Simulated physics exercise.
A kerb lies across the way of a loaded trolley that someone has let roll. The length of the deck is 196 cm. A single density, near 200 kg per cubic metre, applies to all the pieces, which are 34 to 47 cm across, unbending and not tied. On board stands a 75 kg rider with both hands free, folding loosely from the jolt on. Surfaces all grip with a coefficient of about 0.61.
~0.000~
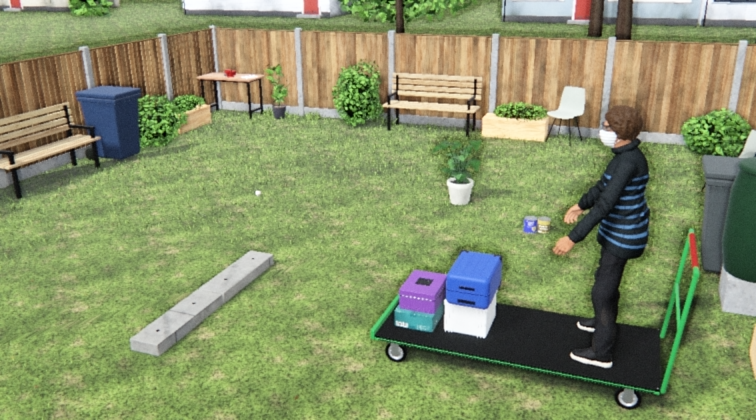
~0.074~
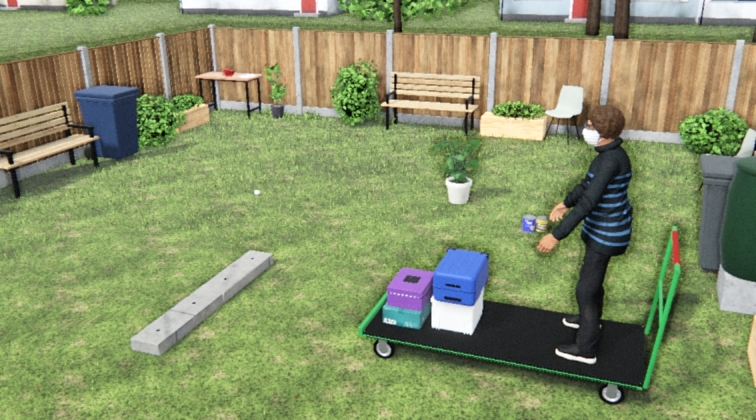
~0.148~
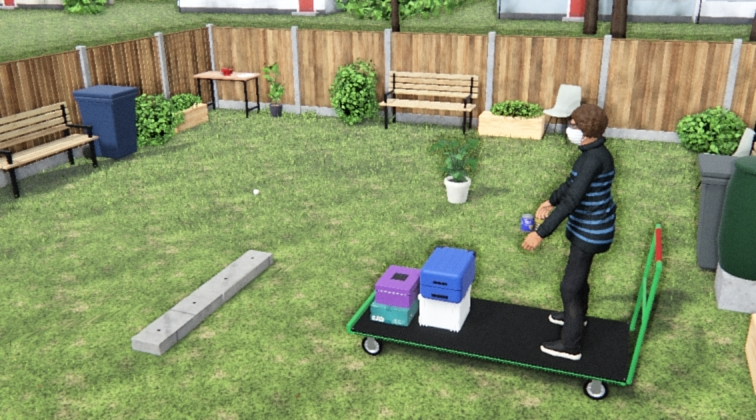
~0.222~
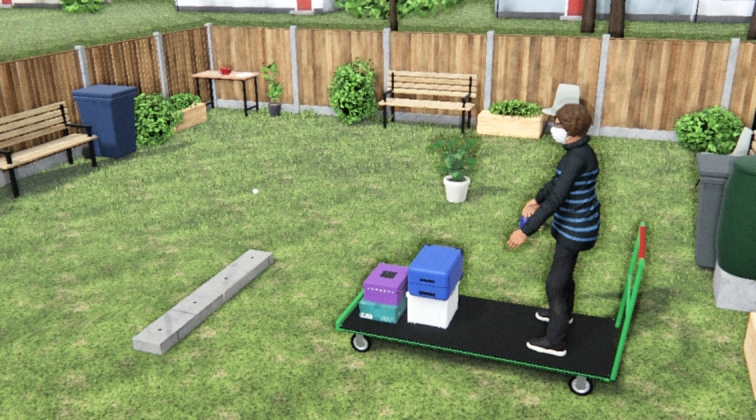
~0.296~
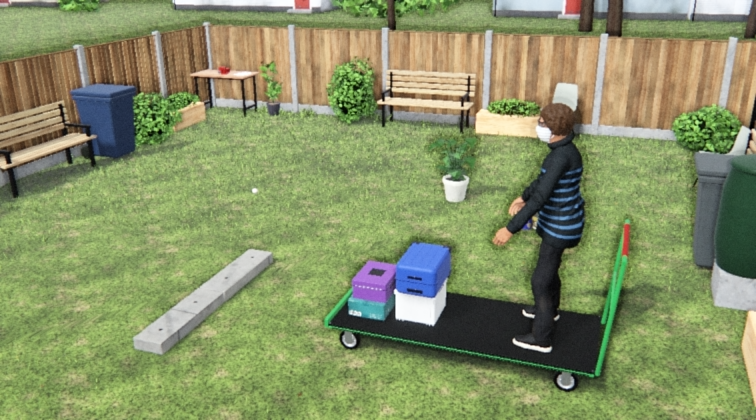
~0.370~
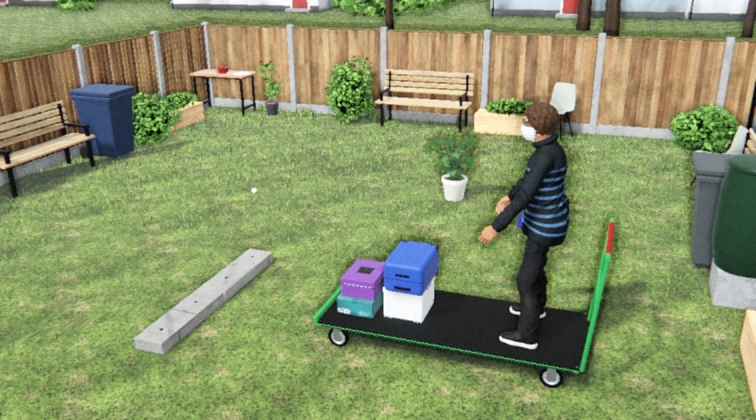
At the start, a masked person in a striped top stands on a green-framed trolley on a lawn, arms held forward, behind purple, teal, blue and white boxes. The trolley rolls steadily left toward a low concrete kerb, carrying rider and boxes along, and the gap narrows.
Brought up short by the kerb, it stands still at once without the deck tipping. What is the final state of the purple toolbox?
The purple toolbox is still aboard.
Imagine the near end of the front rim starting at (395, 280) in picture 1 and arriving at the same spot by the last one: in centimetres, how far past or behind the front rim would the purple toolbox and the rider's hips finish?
Rest points: Purple at 20 cm behind, hips at 140 cm behind.
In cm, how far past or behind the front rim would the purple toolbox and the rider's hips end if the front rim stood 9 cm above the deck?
Purple 10 behind, hips 130 behind.
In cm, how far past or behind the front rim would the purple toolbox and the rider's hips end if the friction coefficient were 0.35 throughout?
Final: Purple 10 cm past rim; hips 120 cm behind rim.
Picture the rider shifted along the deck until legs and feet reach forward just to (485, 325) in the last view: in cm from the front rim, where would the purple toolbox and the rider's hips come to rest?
Result: Purple 10 cm short of the rim; hips 120 cm short of it.
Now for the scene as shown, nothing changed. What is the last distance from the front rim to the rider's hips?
Some 130 cm behind it.
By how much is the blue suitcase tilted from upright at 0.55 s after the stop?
Its tilt is about 0°.
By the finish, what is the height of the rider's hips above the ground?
Hip height: Approx. 60 cm.
After 1.25 s the deck stops.
After 1.80 s the purple toolbox is 13 cm behind the rim, tilted 0°, near (225, 257) in the last picture's view.
After 2.25 s the purple toolbox is 11 cm behind the rim, tilted 0°, near (223, 257) in the last picture's view.
When all is still (4.1 s), nothing is past the rim; behind it, blue suitcase, white tote, teal parcel, purple toolbox and the rider's hips.
